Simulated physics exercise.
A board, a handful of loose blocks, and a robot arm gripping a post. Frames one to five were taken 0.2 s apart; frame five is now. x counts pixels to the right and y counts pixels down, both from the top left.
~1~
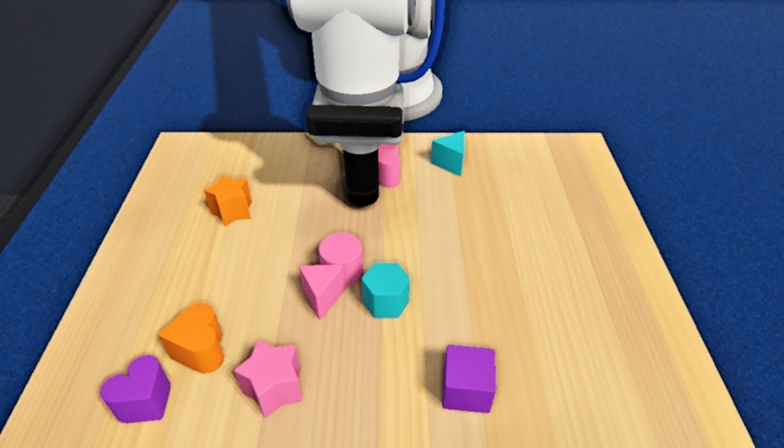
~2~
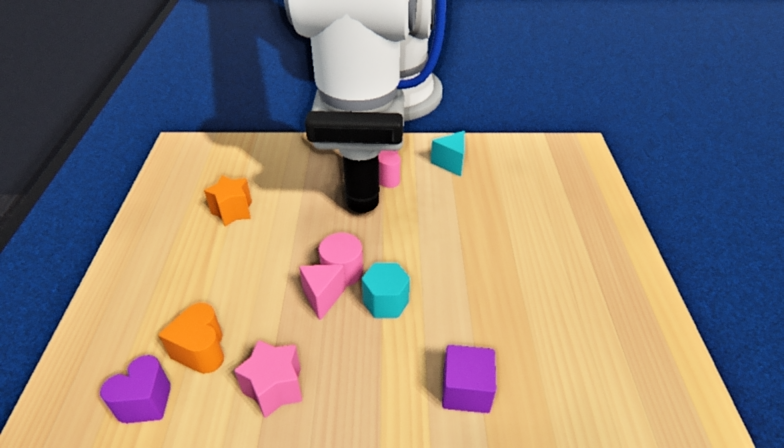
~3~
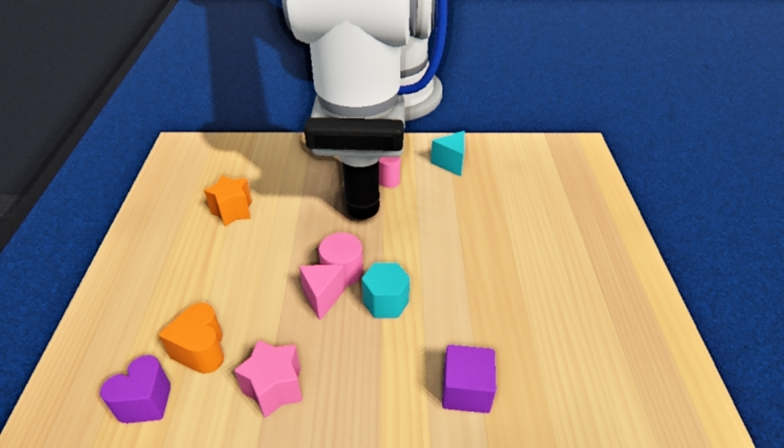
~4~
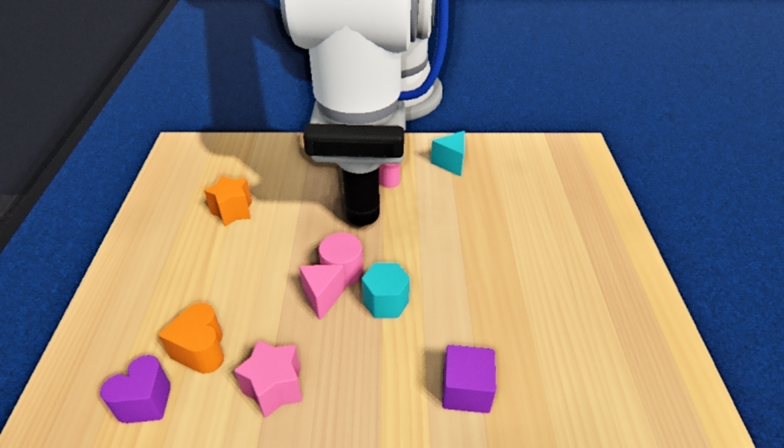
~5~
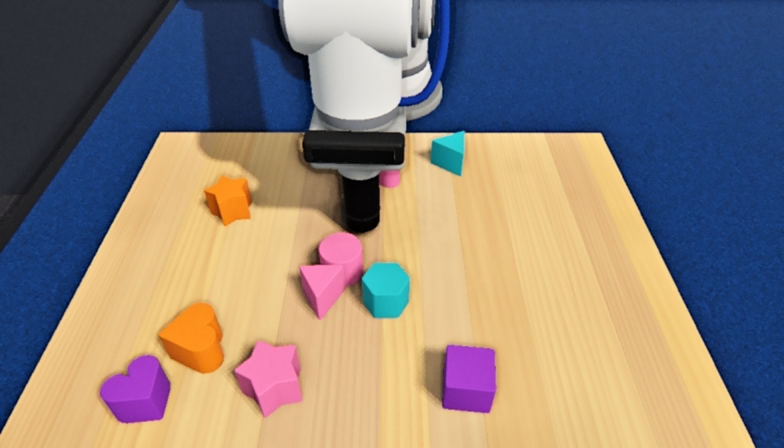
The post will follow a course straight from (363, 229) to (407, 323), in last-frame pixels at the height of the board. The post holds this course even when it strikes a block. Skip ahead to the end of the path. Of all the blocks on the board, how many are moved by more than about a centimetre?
In total, one block gets moved by over 1 cm.
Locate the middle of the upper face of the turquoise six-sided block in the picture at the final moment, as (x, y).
Its top middle will sit at (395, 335).
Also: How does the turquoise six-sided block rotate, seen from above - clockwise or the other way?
It turns round clockwise.
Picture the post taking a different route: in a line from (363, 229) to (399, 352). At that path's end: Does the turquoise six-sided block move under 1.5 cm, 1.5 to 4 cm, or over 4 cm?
Over 4 cm.
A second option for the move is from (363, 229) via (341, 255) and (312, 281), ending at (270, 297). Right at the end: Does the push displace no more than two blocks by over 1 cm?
Answer: Yes.
On the path given first. One third of the way, post (376, 250); nothing pushed yet.
Two thirds of the way, post (391, 281); turquoise six-sided block (391, 297).
At the end, post (408, 316); pink round block still; turquoise six-sided block (395, 335), turned 25° clockwise.
